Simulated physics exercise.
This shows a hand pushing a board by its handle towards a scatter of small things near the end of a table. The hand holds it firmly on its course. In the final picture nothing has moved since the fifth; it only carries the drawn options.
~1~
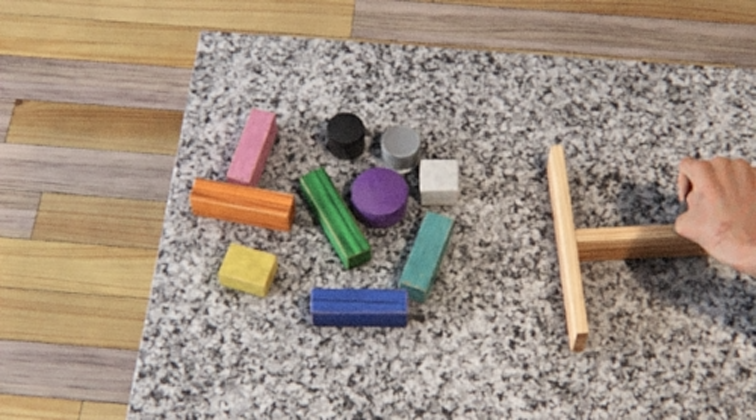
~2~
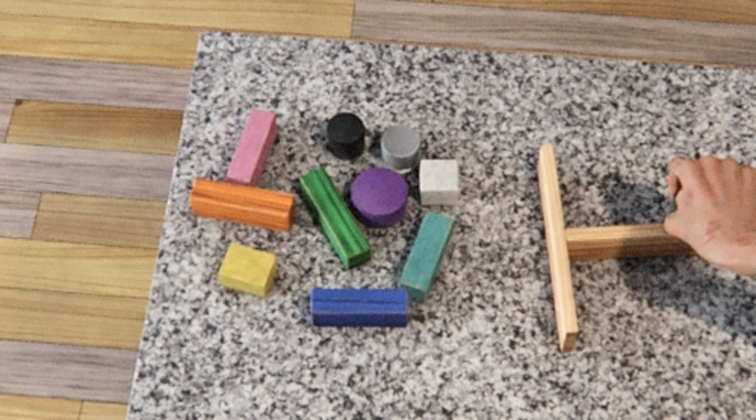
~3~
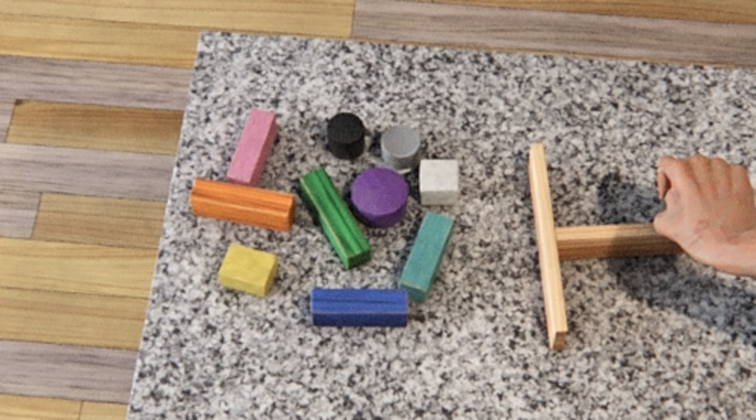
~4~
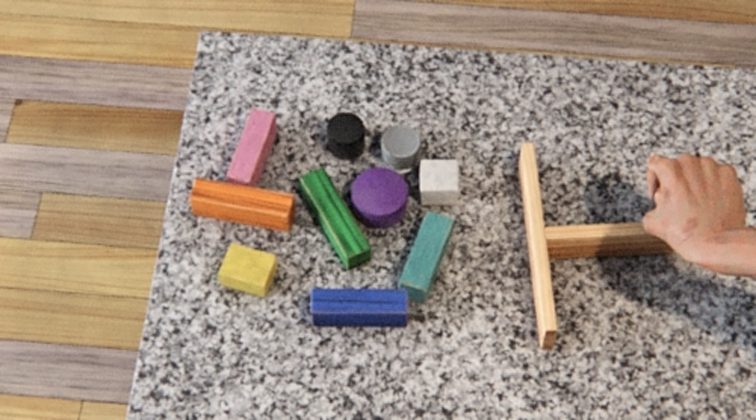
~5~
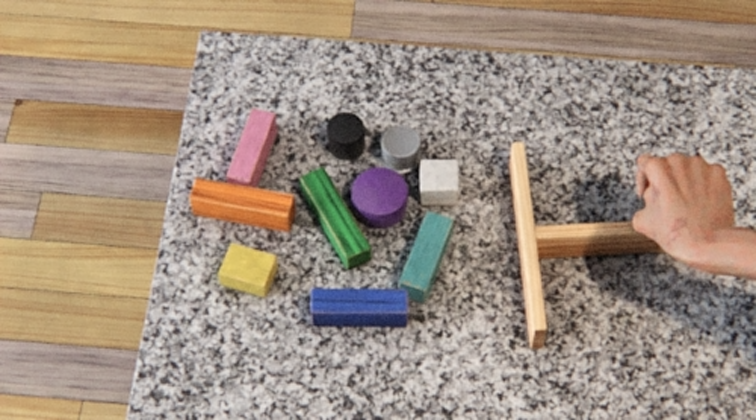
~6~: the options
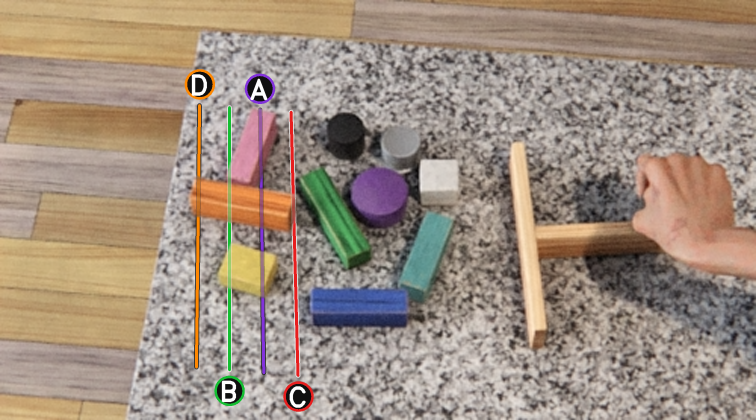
On a speckled tabletop, a hand slides a wooden board slowly left toward colourful blocks.
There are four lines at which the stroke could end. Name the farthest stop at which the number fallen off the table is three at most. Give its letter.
It can go as far as B.
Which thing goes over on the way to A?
The orange stick goes over.
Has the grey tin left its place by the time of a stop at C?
Yes.
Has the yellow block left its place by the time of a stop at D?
By then, yes.
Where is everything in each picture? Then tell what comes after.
The first picture shows white block (439, 183); turquoise bar (427, 257); purple tin (380, 198).
The second picture shows board (559, 235); green stick (335, 218).
The third picture shows board (550, 234); blue stick (360, 307).
The fourth picture shows board (539, 233); grey tin (401, 149).
The fifth picture shows board (529, 232); black tin (346, 136); white block (439, 183); turquoise bar (427, 257).
On the marked copy, A at (262, 234); B at (229, 232); C at (294, 237); D at (198, 229).
Following B. Soon after the start, board (421, 224); orange stick (234, 207); grey tin (389, 146).
Later, board (314, 216); orange stick (179, 225); yellow block (210, 282).
In the end, board (231, 209); orange stick over the edge; yellow block over the edge; three fallen.
As for the rest, A is within the limit but short; C is within the limit but short; D drops four.
